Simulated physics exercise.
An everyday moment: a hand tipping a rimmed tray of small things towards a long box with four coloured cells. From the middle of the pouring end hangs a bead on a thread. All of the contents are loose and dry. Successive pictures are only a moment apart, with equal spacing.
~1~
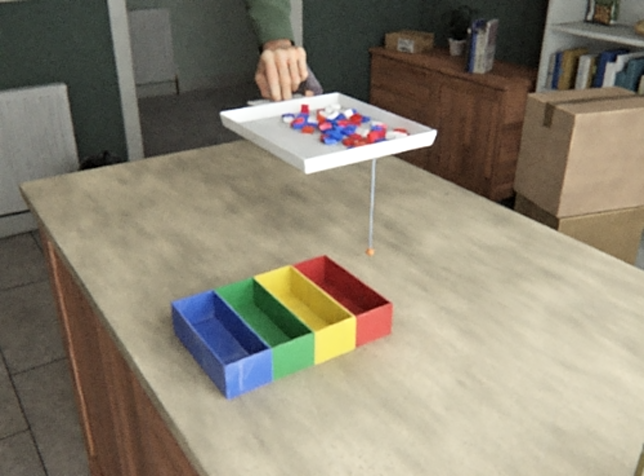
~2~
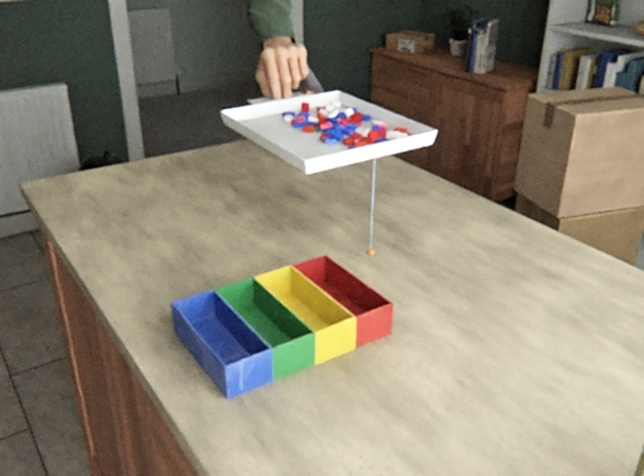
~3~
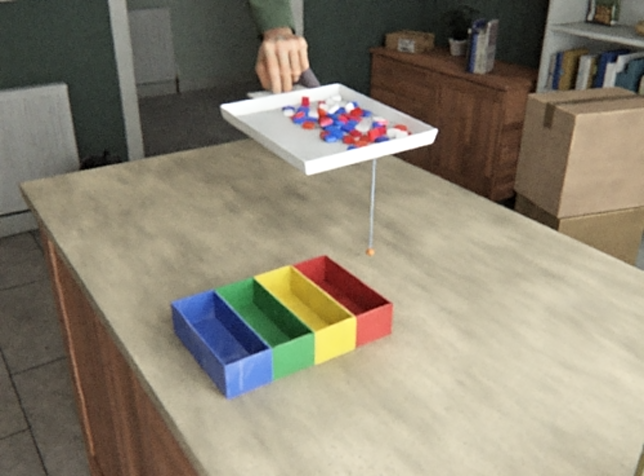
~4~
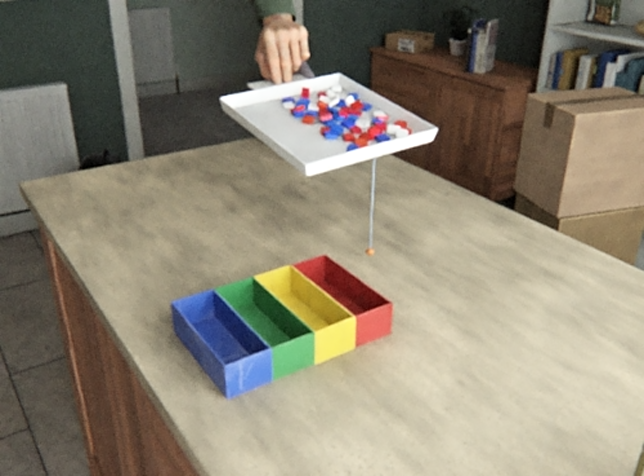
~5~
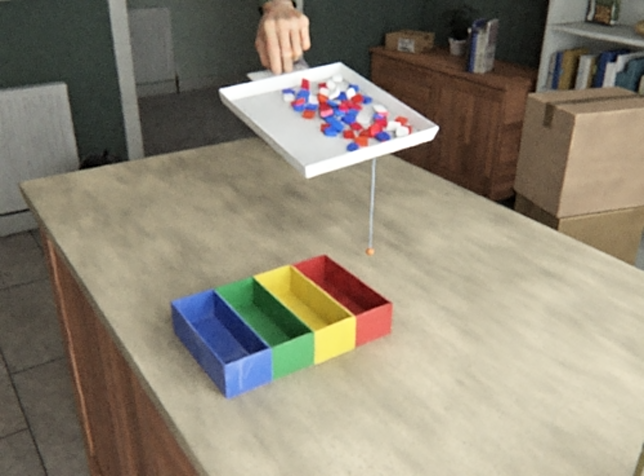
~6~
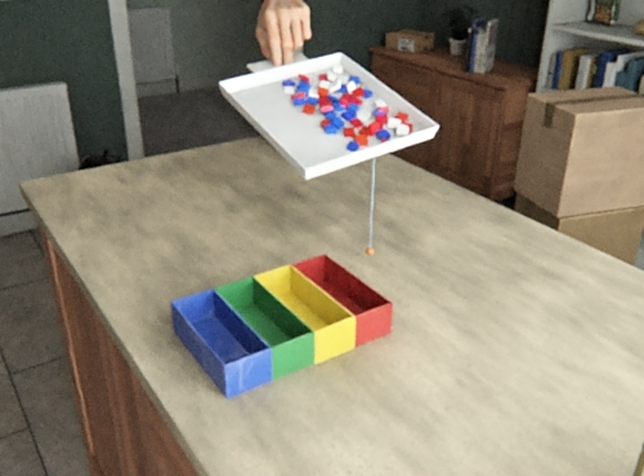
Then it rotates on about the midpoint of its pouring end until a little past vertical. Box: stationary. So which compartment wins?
The red one wins.
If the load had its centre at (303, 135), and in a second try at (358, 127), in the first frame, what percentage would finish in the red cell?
The first start gives 50 percent and the second 40 percent.
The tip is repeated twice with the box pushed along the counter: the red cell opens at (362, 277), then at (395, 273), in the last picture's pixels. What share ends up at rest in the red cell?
Roughly 30 per cent, then roughly 10 per cent.
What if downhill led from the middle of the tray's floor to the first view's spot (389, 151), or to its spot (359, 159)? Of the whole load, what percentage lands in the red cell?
First case around 0 per cent, second case 20 per cent.
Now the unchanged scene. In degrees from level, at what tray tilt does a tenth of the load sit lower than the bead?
The angle is around 85°.
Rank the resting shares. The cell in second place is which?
That yellow cell.
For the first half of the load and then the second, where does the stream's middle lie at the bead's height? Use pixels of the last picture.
Around (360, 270) at first; around (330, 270) after that.
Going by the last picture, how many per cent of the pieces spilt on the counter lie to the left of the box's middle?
Around 0 per cent, give or take.
Soon, tray tipped steeply; nearly all on the tray; a small part falling or outside the box.
A while on, tray tipped right over; most on the tray; a stray few in the yellow cell; a stray few in the red cell; a small part falling or outside the box.
Towards the end, tray tipped past a quarter turn; about half in the red cell; about a quarter in the yellow cell; about a third falling or outside the box.
Finally, tray tipped past a quarter turn; about half in the red cell; about a quarter in the yellow cell; none in the blue cell; none in the green cell; about a third outside the box.
